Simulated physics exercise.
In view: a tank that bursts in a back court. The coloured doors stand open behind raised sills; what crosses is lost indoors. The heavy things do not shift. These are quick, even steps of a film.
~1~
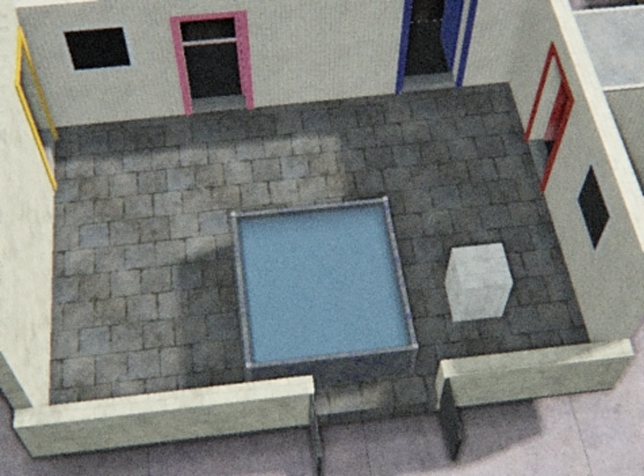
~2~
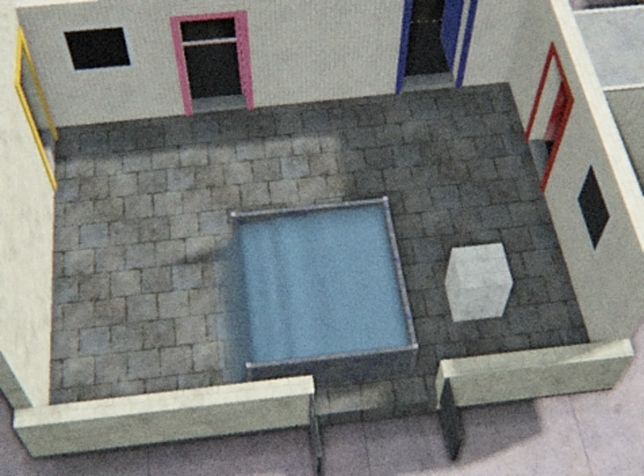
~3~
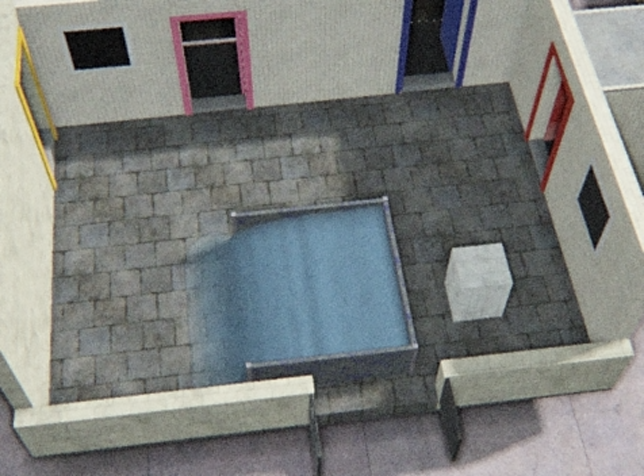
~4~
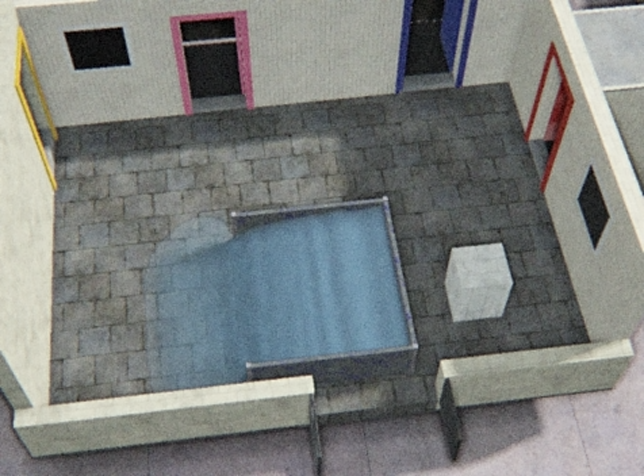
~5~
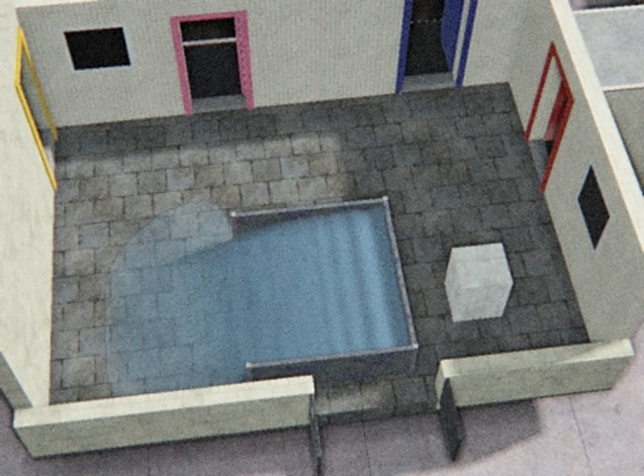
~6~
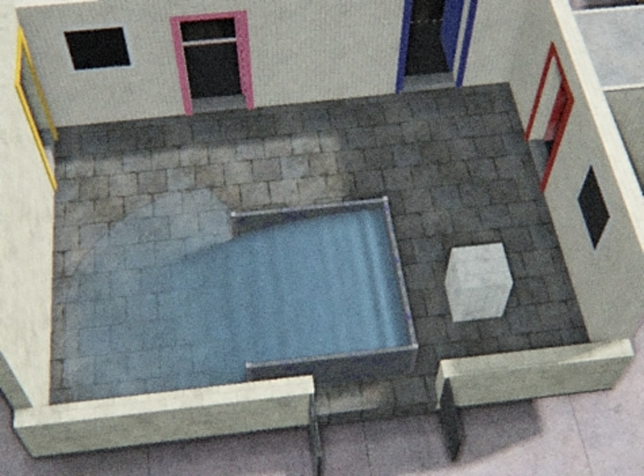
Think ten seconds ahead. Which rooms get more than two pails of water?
In the end: The yellow door holds within the limit; the red door floods; the blue door holds within the limit; the pink door floods.
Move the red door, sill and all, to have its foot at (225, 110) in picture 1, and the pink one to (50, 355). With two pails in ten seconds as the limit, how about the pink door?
Then: The pink one goes over.
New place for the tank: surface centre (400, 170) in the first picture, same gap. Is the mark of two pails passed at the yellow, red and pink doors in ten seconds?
My reading: The yellow one lets more in, the red one stays under, the pink one goes over.
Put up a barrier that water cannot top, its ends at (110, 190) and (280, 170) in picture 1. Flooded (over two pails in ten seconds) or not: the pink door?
One by one: The pink door takes less.
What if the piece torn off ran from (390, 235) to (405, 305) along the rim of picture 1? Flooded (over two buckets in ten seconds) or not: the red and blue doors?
Then: Red door is over; blue door floods.
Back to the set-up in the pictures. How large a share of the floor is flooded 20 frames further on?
Near 40 in a hundred.
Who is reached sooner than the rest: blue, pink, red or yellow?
It is the yellow-painted one.
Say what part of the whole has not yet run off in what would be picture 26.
Some 100 per cent.
A moment on, water covers 30 % of the floor; the yellow door not reached, the red door not reached, the blue door not reached, the pink door not reached.
Next, water covers 35 % of the floor; the yellow door wet at the sill, nothing in, the red door not reached, the blue door not reached, the pink door not reached.
Then, water covers 40 % of the floor; the yellow door wet at the sill, nothing in, the red door not reached, the blue door not reached, the pink door wet at the sill, nothing in.
Later, water covers 80 % of the floor; the yellow door under two buckets in, the red door under two buckets in, the blue door wet at the sill, nothing in, the pink door over two buckets in.
In the end, water covers 95 % of the floor; the yellow door under two buckets in, the red door over two buckets in, the blue door wet at the sill, nothing in, the pink door over two buckets in.
